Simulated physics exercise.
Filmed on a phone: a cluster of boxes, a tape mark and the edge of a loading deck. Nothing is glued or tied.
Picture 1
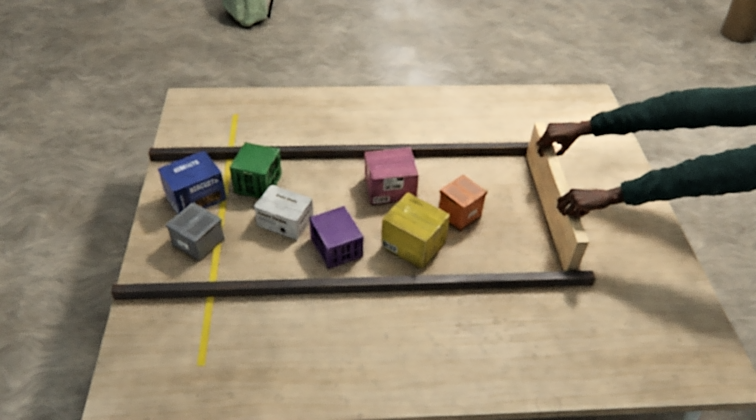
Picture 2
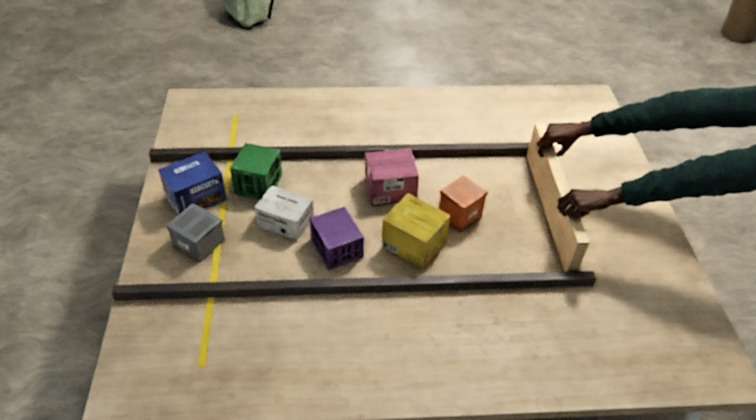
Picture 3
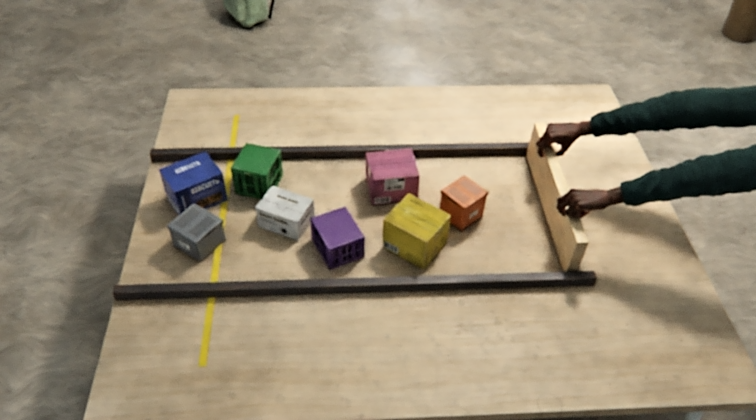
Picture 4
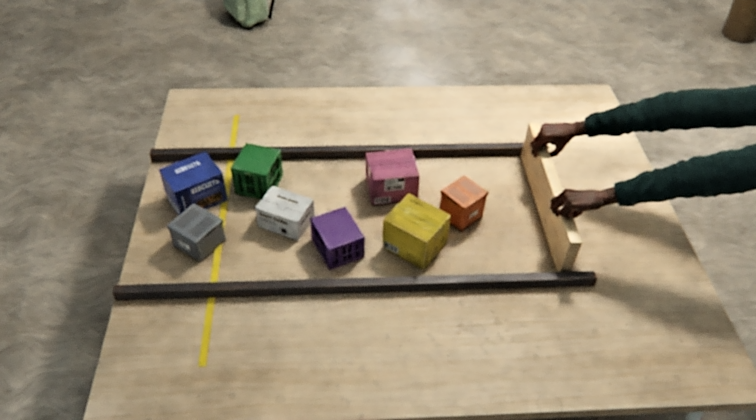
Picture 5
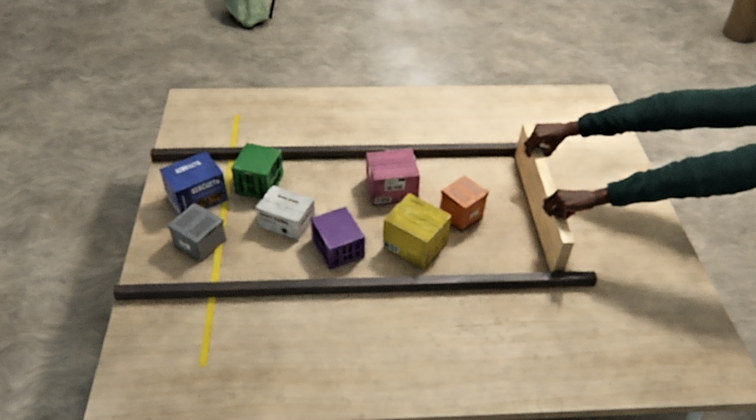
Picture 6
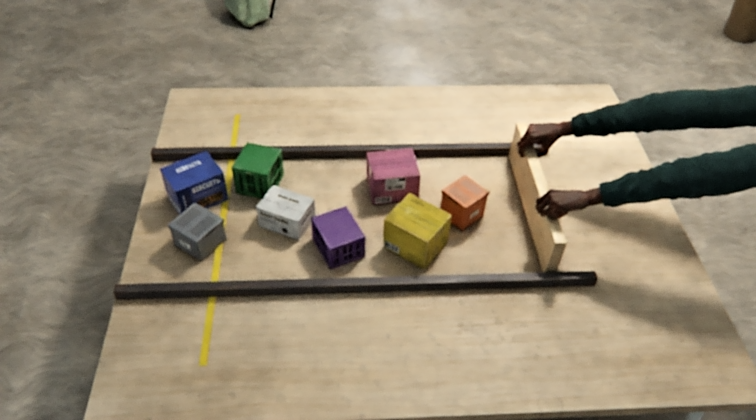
On a wooden table, two hands slide a plank slightly left toward several still, colourful boxes.
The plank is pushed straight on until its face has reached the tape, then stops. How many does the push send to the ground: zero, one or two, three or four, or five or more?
The number that fall off is one or two.
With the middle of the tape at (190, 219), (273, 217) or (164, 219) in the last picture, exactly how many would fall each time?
Down on the ground: 5, 0 and 5.
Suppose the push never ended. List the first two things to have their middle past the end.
They are the blue box, then the grey tote.
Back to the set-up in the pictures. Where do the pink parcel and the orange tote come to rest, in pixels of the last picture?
The pink parcel at (201, 175), the orange tote at (203, 203).
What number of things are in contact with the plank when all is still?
3 of them.
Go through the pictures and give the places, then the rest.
Blue box (193, 184); grey tote (196, 232); green crate (257, 171); plank (554, 194); tape (221, 218), in the first picture.
Grey tote (197, 233); white box (285, 213), in the second picture.
Green crate (258, 172); plank (554, 194), in the third picture.
Blue box (194, 185); pink parcel (392, 177), in the fourth picture.
Grey tote (198, 233); yellow box (416, 231), in the fifth picture.
Blue box (195, 185); grey tote (198, 232); green crate (259, 171); plank (535, 195); tape (223, 218), in the sixth picture.
Soon after, none off yet; blue box at rest near (195, 185); grey tote at rest near (198, 232); green crate at rest near (259, 171).
After that, none off yet; blue box displaced a little near (168, 182); grey tote displaced about its own width near (162, 236); green crate displaced about its own width near (217, 171).
In the end, the number that fall off is one or two; gone, grey tote and blue box.
